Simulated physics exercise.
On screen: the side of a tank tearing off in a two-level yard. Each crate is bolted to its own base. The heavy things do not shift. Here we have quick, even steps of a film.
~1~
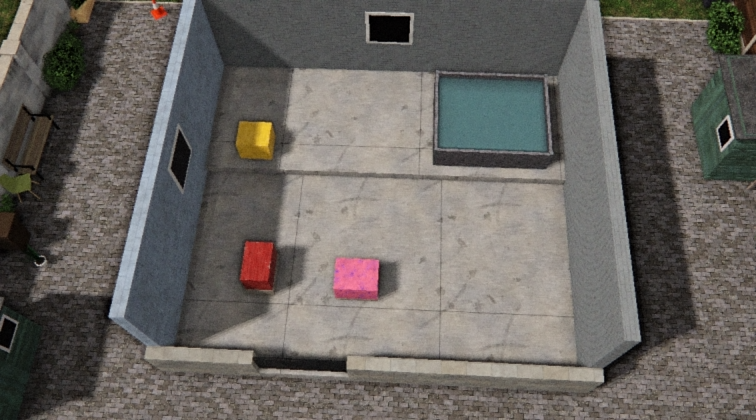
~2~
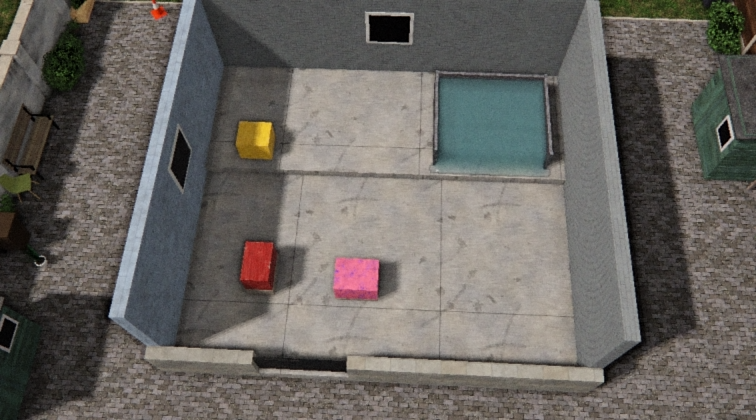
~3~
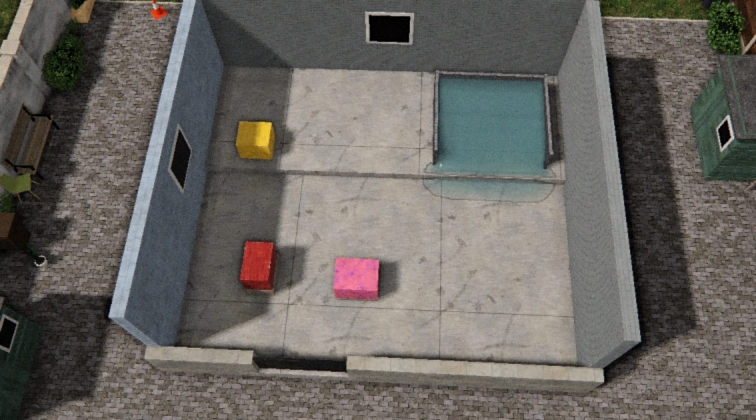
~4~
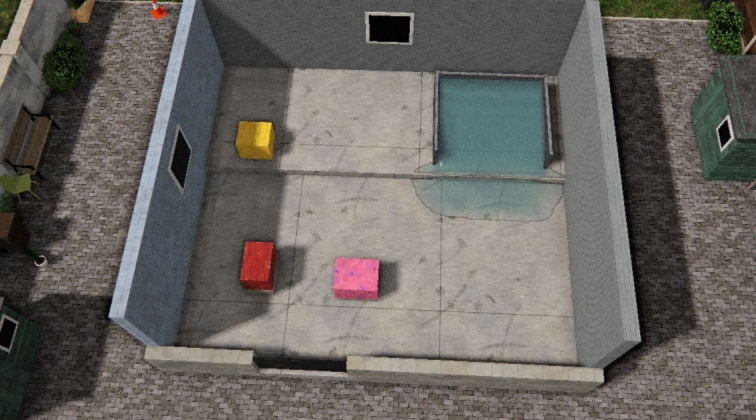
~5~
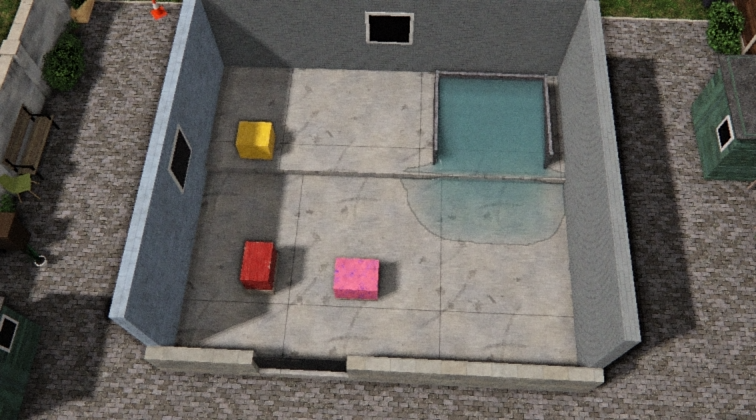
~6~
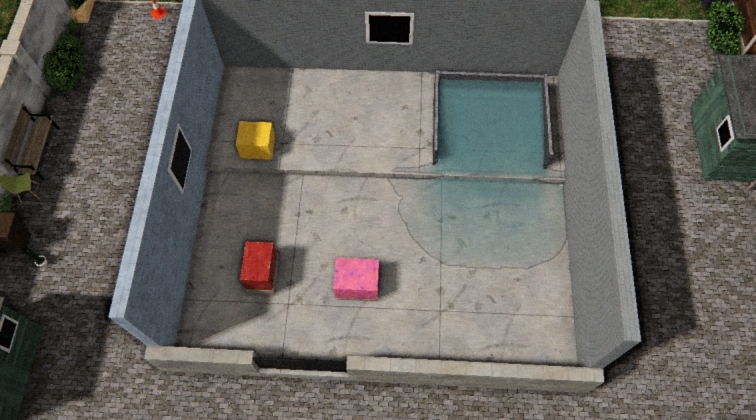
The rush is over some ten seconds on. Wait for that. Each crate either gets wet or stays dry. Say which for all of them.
At the end, the red crate will be spared; the pink crate will be hit by the water; the yellow crate will be spared.
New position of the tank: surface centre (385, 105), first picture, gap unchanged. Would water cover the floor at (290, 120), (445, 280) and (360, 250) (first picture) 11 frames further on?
Untouched, submerged, submerged.
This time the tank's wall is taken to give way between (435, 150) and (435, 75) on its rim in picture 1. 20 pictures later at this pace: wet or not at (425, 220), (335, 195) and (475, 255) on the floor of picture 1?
Taking the points one after the other, they come out not soaked, inundated and not soaked.
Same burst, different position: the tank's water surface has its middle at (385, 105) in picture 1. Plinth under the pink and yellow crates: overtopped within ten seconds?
Pink: Reached; yellow: Untouched.
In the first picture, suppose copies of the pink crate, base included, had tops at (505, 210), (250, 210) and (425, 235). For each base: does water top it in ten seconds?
Is flooded, then is flooded, then is flooded.
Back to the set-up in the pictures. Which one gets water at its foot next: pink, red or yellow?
That would be the pink one.
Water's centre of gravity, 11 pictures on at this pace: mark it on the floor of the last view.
About (483, 228) in the last view.
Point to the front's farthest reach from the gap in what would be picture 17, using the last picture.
Pixel estimate: (361, 365).
A moment on, water covers 30 % of the floor; the red crate not reached, the pink crate water round its plinth, the yellow crate not reached.
Next, water covers 35 % of the floor; the red crate not reached, the pink crate water round its plinth, the yellow crate not reached.
Then, water covers 45 % of the floor; the red crate water round its plinth, the pink crate water round its plinth, the yellow crate not reached.
Later, water covers 65 % of the floor; the red crate water round its plinth, the pink crate water round its plinth, the yellow crate not reached.
In the end, water covers 70 % of the floor; the red crate stayed above the water, the pink crate was topped, the yellow crate stayed above the water.
